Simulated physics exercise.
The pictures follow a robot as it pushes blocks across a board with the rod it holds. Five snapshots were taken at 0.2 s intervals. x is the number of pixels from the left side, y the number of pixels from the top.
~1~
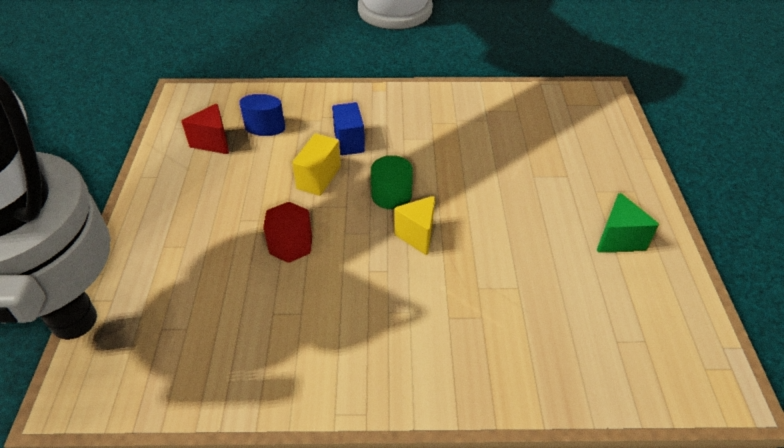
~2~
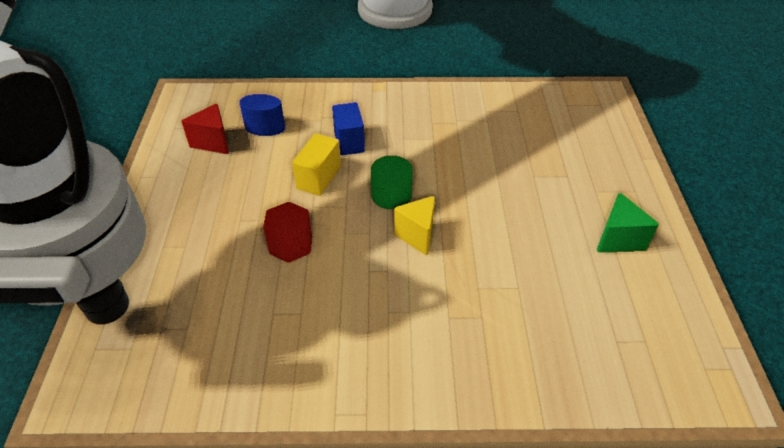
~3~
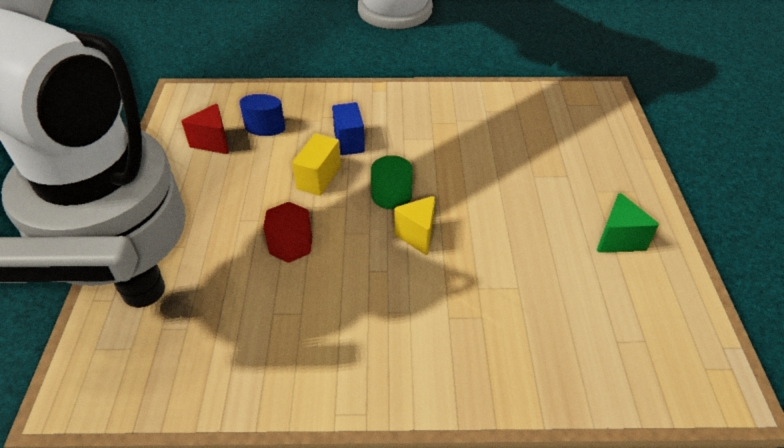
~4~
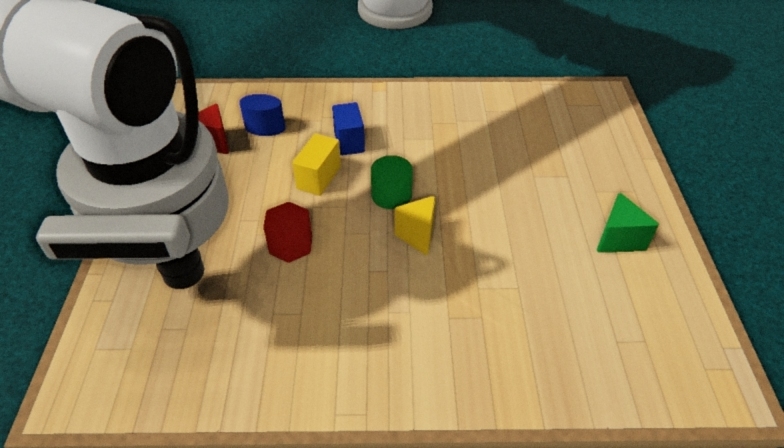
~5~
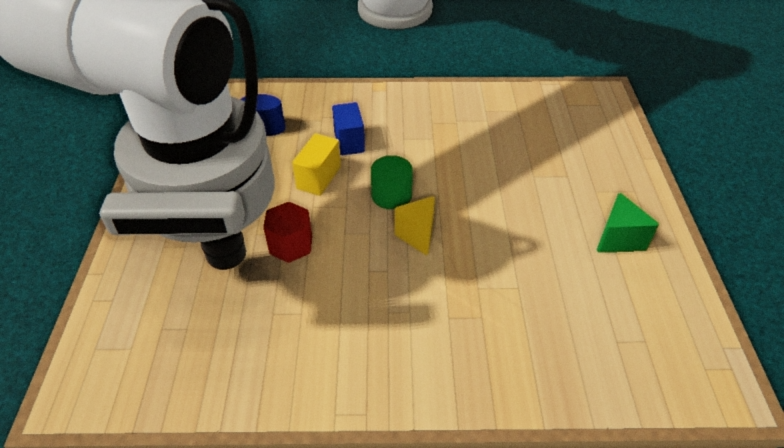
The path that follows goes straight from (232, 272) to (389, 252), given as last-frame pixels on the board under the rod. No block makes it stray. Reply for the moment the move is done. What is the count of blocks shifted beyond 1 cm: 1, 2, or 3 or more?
A single block is moved.
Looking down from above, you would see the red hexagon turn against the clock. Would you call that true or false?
That is true.
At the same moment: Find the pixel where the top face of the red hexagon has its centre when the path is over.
Its top middle will sit at (308, 205).
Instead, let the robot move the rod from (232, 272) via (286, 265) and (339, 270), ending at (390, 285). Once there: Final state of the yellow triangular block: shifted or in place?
Same place.
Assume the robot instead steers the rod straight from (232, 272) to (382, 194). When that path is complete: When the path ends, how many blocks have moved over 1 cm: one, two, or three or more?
I reckon the push displaces two of the blocks by more than 1 cm.
On the path given first. One third of the way, rod at (282, 249); red hexagon at (300, 210), turned 15° anticlockwise.
Two thirds of the way, rod at (336, 242); red hexagon at (308, 205), turned 35° anticlockwise.
At the end, rod at (389, 236); red hexagon at (308, 205), turned 35° anticlockwise; yellow triangular block unmoved.
